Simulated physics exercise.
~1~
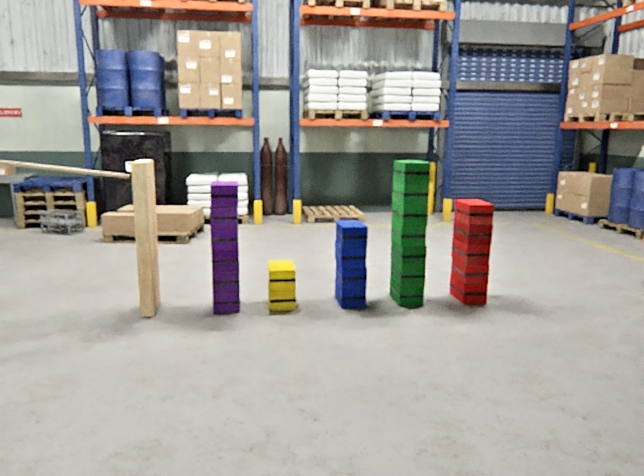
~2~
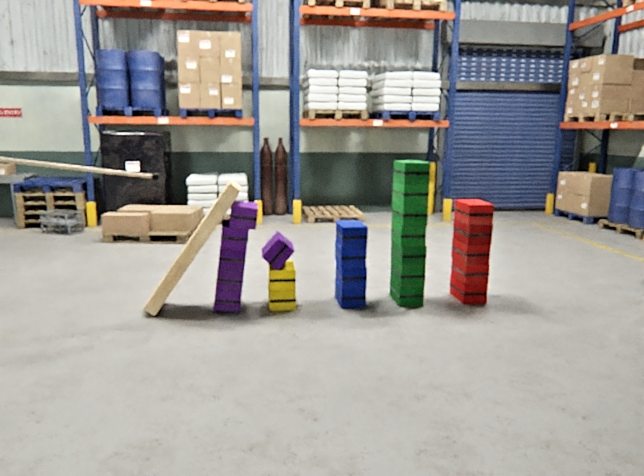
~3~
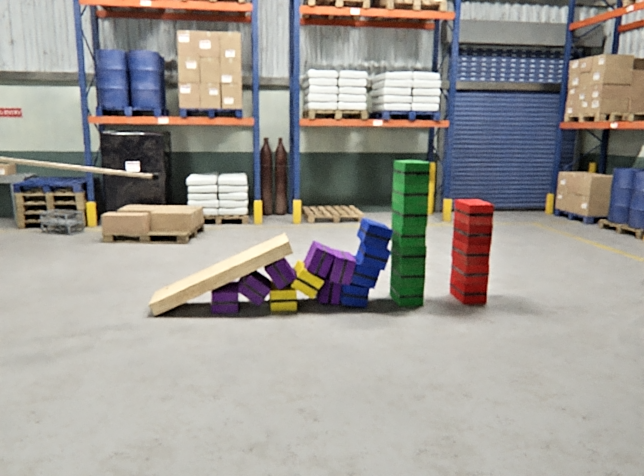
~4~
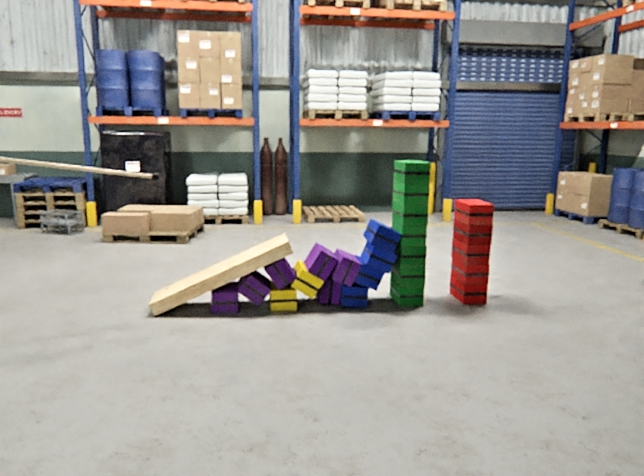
A wooden board standing at the left of a row of coloured block stacks tips right beside a pole, toppling the purple stack over the yellow one and into the blue, which leans against the green stack, while the green and red stacks stay standing.
